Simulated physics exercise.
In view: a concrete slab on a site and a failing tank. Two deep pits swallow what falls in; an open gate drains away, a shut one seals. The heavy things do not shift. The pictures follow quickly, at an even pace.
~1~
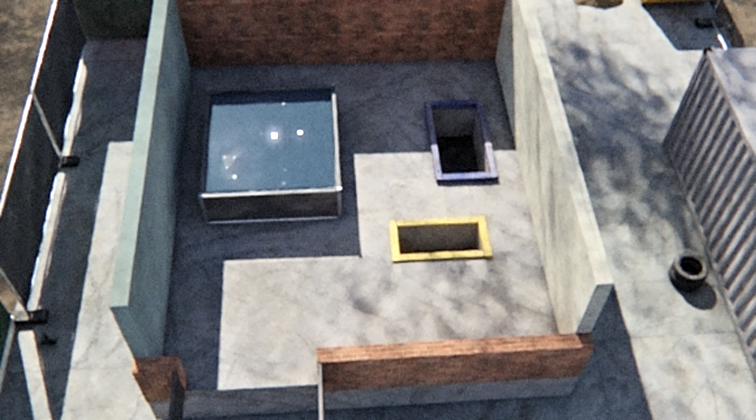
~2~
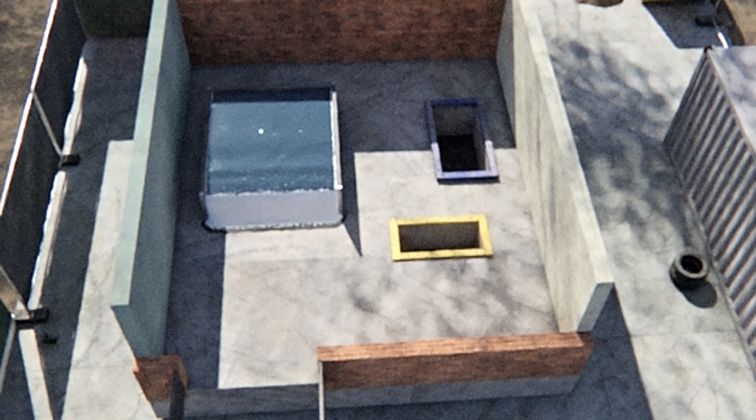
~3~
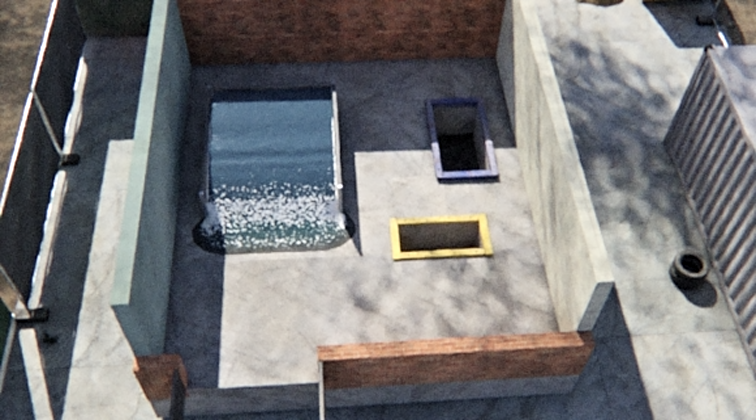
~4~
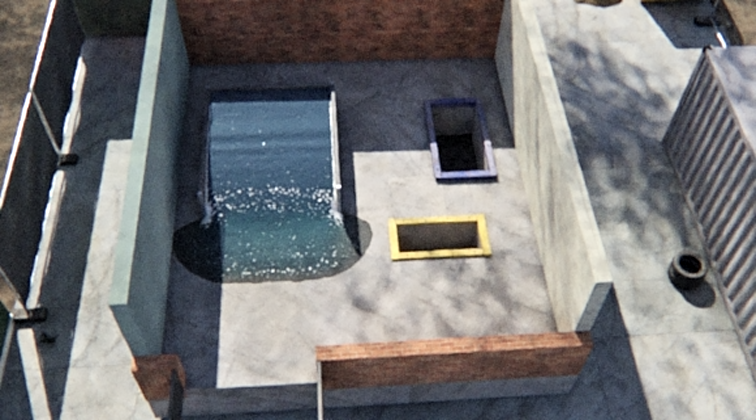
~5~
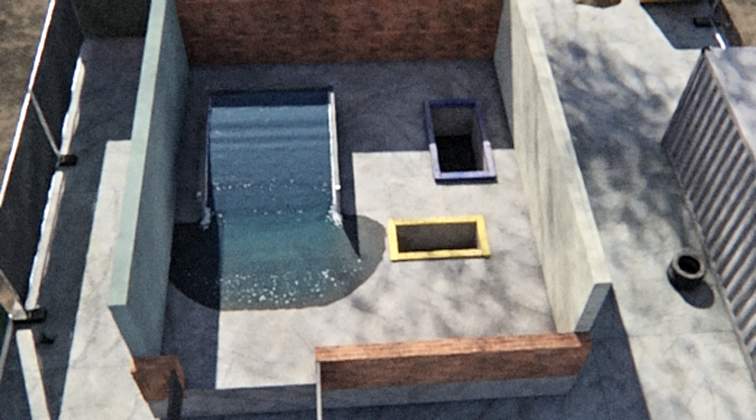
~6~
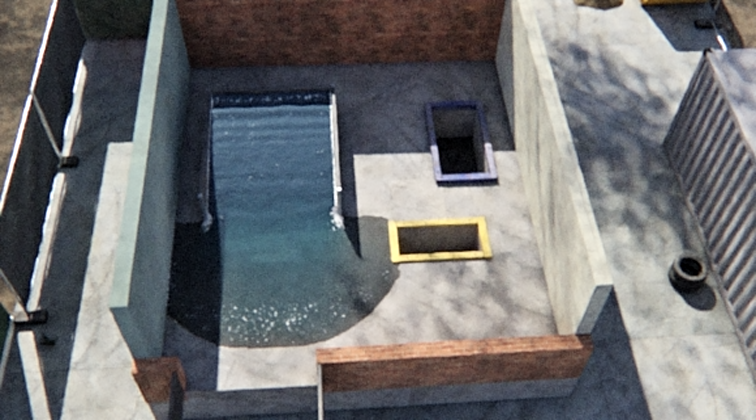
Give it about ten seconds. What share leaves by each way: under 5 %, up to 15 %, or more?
In the end: The gate takes over 15 %; the blue pit takes under 5 %; the yellow pit takes under 5 %.
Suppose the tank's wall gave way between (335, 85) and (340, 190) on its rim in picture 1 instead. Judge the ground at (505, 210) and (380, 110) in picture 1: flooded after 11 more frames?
In turn: Under water, under water.
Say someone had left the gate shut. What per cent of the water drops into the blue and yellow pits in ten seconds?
Roughly, in per cent: Blue 4, yellow 14.
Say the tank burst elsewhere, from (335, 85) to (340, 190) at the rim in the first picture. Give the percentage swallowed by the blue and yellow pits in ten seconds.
Roughly, in per cent: Blue 40, yellow 12.
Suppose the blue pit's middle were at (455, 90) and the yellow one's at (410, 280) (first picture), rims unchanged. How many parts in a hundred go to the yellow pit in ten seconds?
Parts in a hundred: Yellow 8.
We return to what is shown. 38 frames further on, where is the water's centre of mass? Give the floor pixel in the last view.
At about (363, 250).
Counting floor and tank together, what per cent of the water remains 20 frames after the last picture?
Close to 70 %.
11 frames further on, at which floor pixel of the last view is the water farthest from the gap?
Around (546, 358).
A moment on, water covers 35 % of the floor; the gate 4 %, the blue pit 0 %, the yellow pit 0 %.
Next, water covers 40 % of the floor; the gate 14 %, the blue pit 0 %, the yellow pit 0 %.
Then, water covers 45 % of the floor; the gate 30 %, the blue pit 0 %, the yellow pit 0 %.
Later, water covers 65 % of the floor; the gate 45 %, the blue pit 1 %, the yellow pit 1 %.
In the end, water covers 90 % of the floor; the gate 51 %, the blue pit 1 %, the yellow pit 2 %.
